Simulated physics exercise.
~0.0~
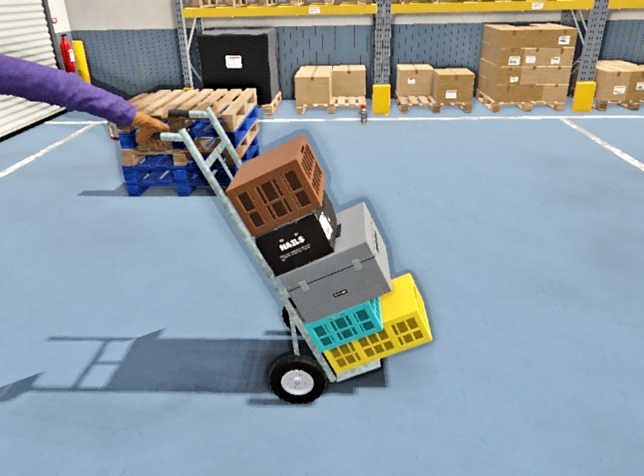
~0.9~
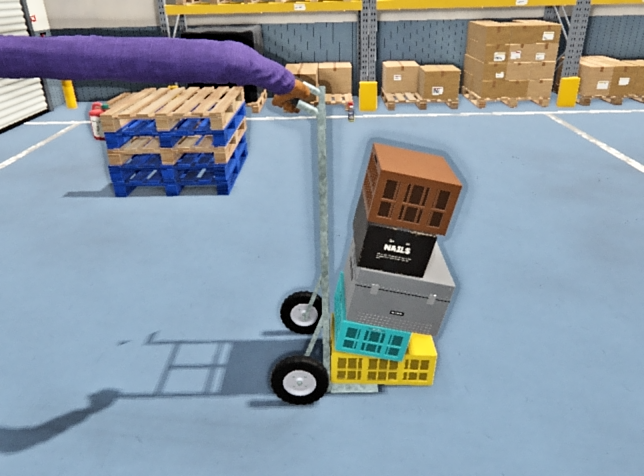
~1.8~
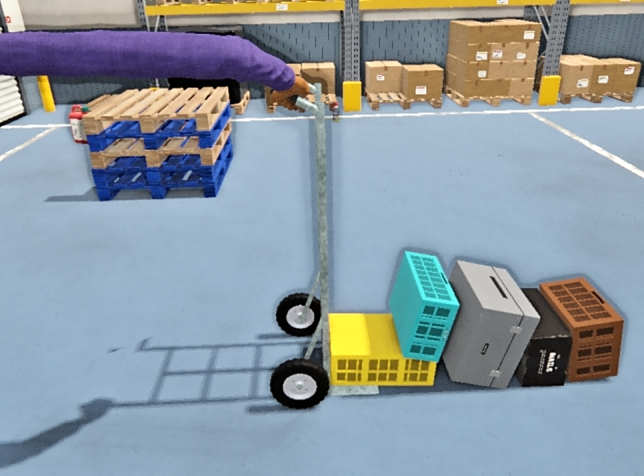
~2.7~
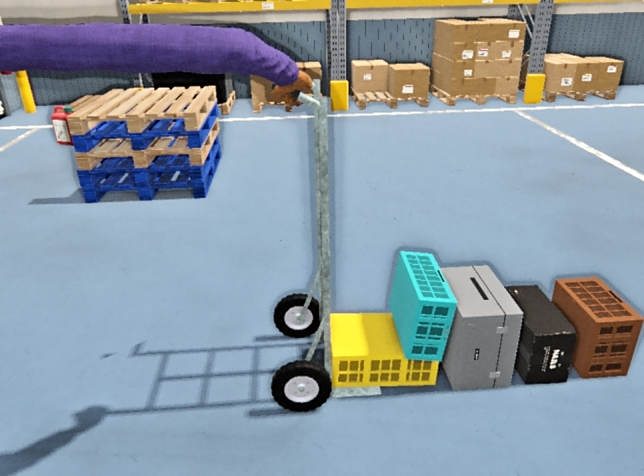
A purple-sleeved arm tips a loaded hand truck upright, and stacked crates and boxes topple right.
